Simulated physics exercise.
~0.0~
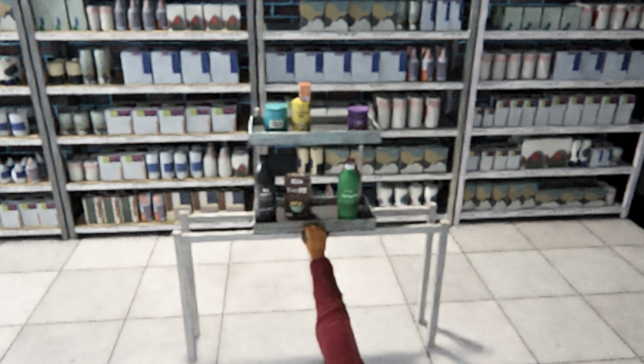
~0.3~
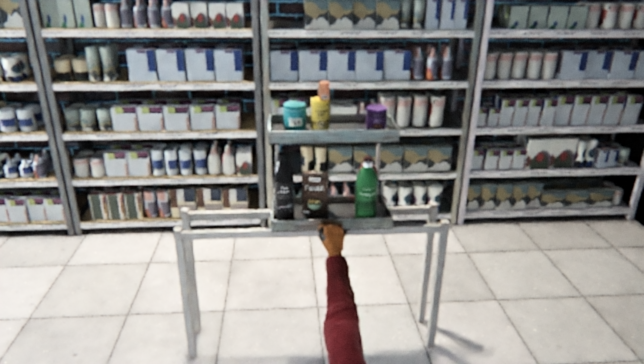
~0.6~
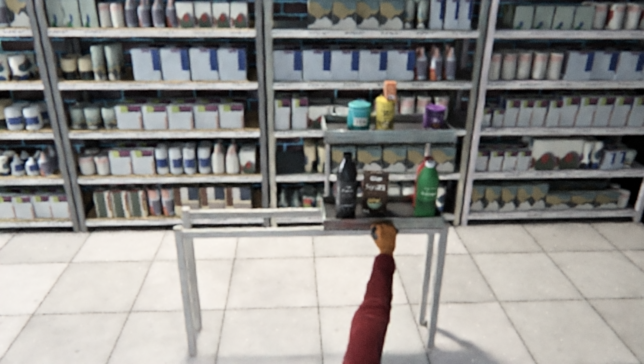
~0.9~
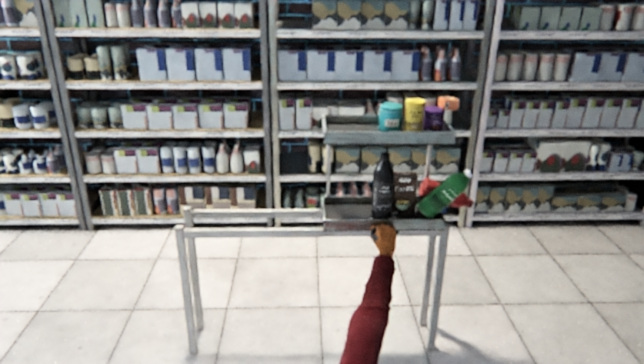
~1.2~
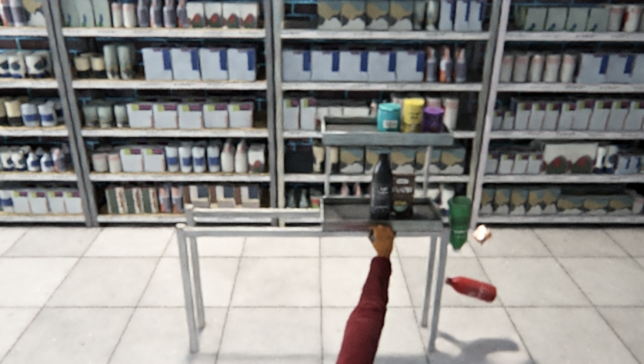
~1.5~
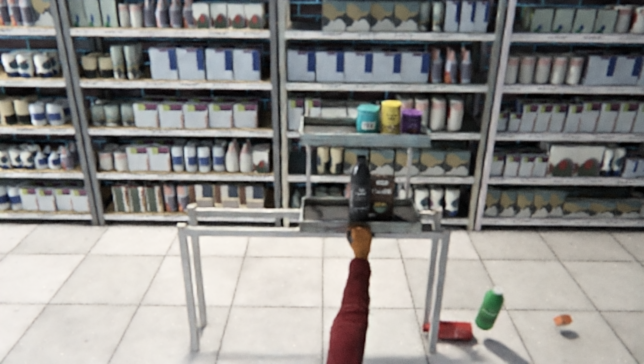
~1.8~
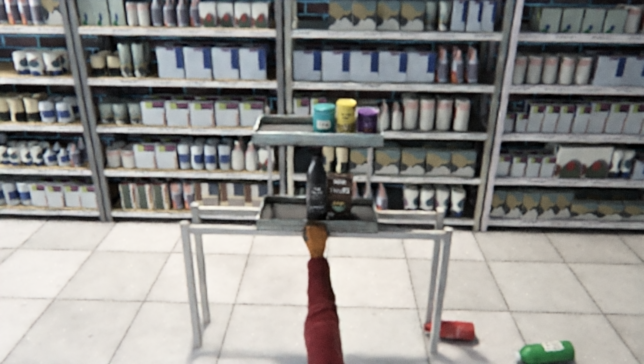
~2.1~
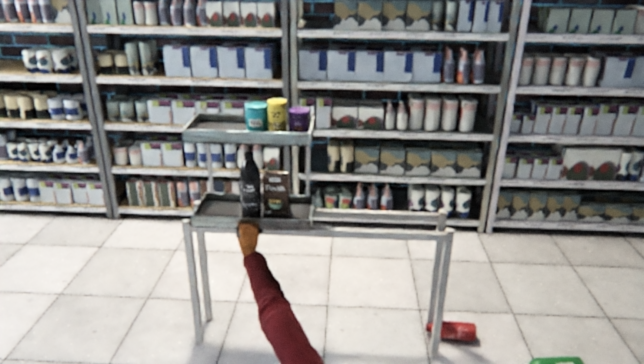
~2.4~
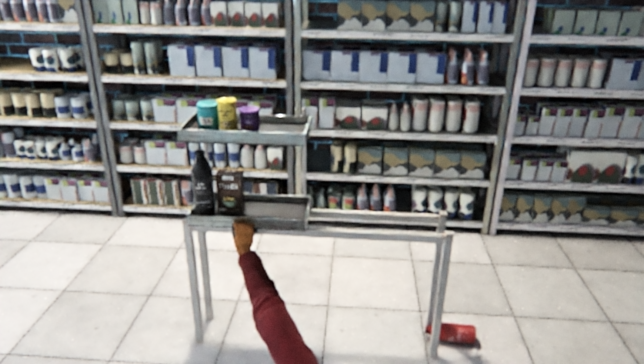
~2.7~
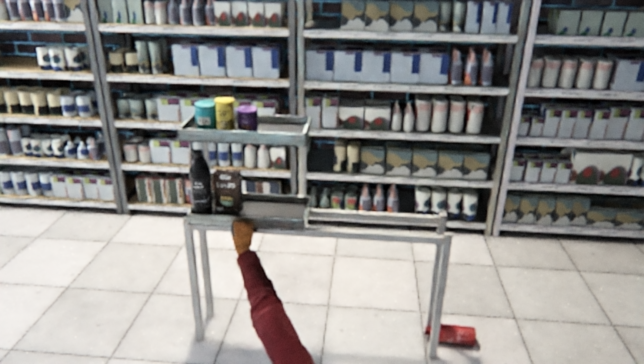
A slide-out metal tray with two levels stands on a grey frame before shop shelves, seen from in front and slightly above, with a red-sleeved hand at its near edge. Turquoise, yellow and purple containers sit on the upper level, and black, brown, green and red items and a small orange carton are also aboard. The tray slides right and stops, and the green bottle, red bottle and orange carton tip over the right side and fall to the floor. The tray then slides left to the other end, where it rests with the black bottle still upright, the brown packet beside it and the three upper containers aboard, while the red bottle lies on the tiles.
